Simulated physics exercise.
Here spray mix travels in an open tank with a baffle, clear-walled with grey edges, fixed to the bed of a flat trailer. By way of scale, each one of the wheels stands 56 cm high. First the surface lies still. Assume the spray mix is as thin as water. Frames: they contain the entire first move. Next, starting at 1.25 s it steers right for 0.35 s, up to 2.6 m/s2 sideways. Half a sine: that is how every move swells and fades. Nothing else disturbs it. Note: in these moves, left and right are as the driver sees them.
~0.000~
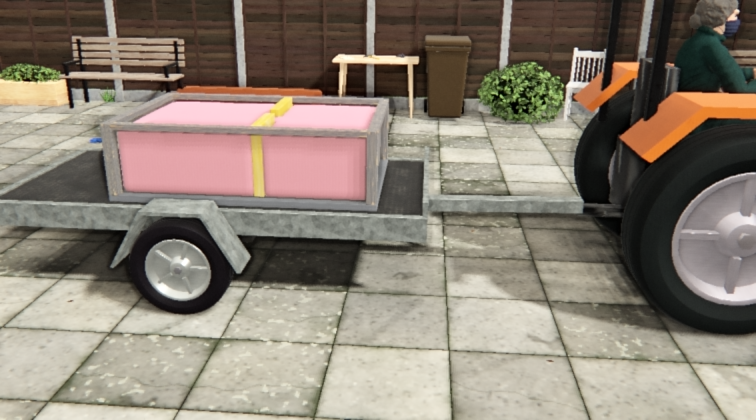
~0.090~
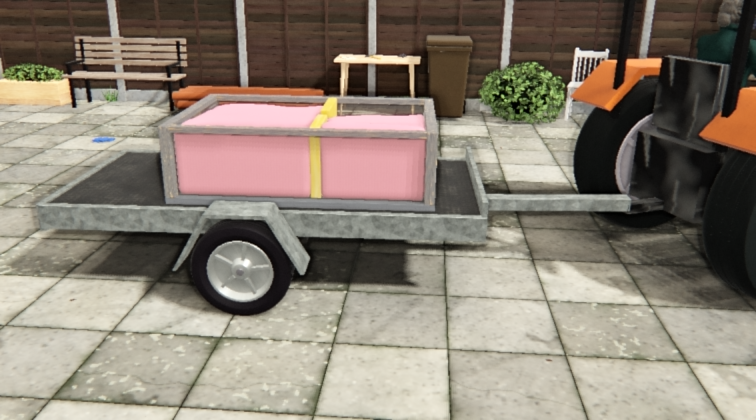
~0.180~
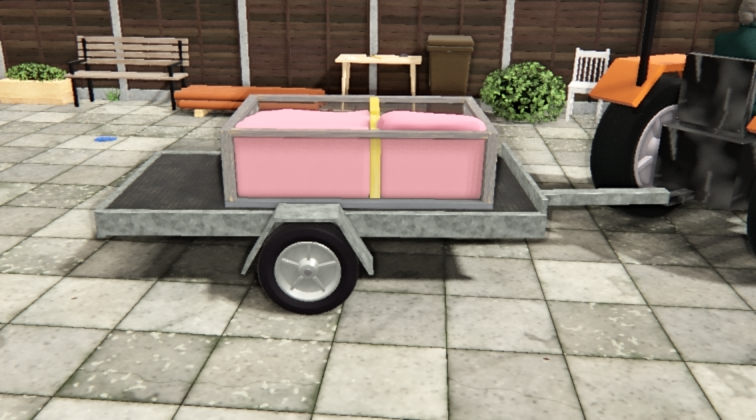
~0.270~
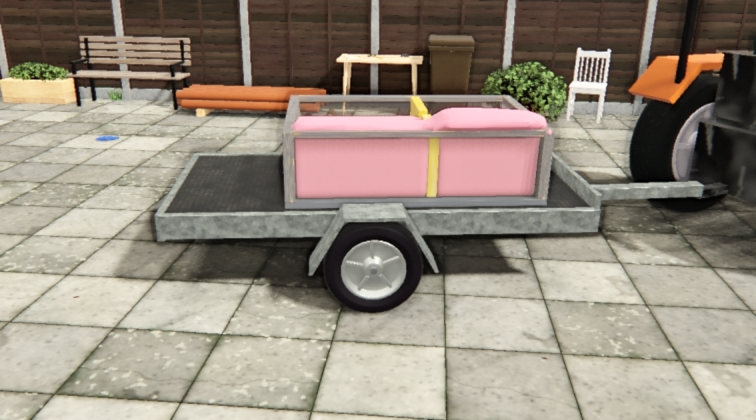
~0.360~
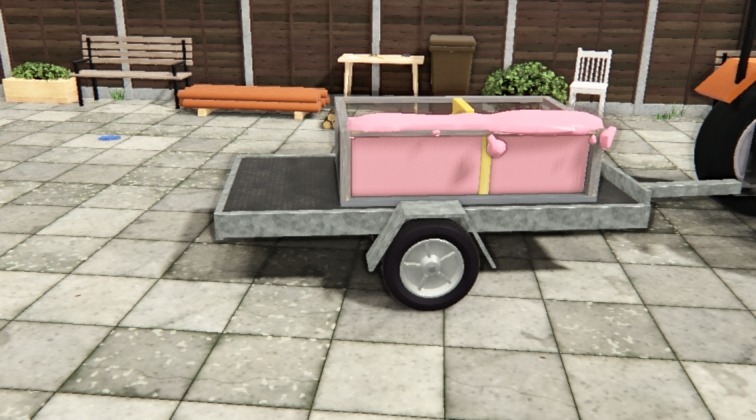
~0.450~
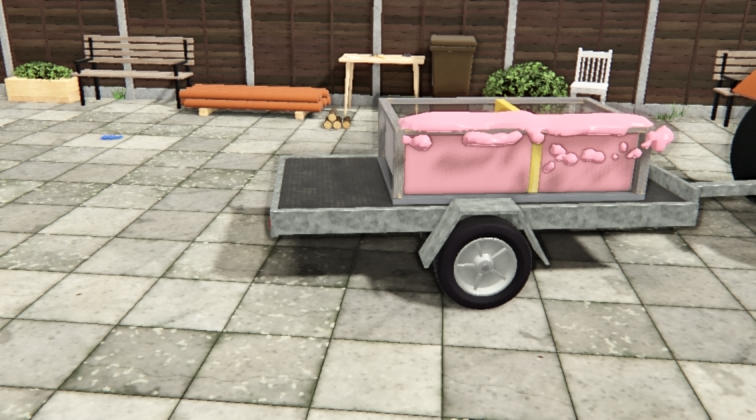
A driver on an orange tractor tows a trailer right, pink liquid in its clear tank rising nearside, then slopping over.
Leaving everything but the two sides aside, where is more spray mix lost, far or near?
At the near one.
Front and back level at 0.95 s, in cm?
I'd say some 36 centimetres in front and some 38 centimetres behind.
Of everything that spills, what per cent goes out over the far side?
Some 20 per cent of it.
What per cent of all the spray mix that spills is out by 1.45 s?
About 90 percent, give or take.
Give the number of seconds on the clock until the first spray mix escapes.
0.6 s.
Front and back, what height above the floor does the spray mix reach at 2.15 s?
I'd put it at about 38 cm in front and about 36 cm behind.
After 0.95 s it stands 37 cm high behind and 36 cm in front; 4 per cent has gone over the near side, a little elsewhere.
After 1.45 s it stands 37 cm high behind and 39 cm in front; 5 per cent has gone over the near side, a little elsewhere.
After 2.15 s it stands 35 cm high behind and 39 cm in front; 5 per cent has gone over the near side, a little elsewhere.
After 4.59 s 5 per cent has gone over the near side, a little elsewhere; the far side has passed 1 per cent and the near side 4.
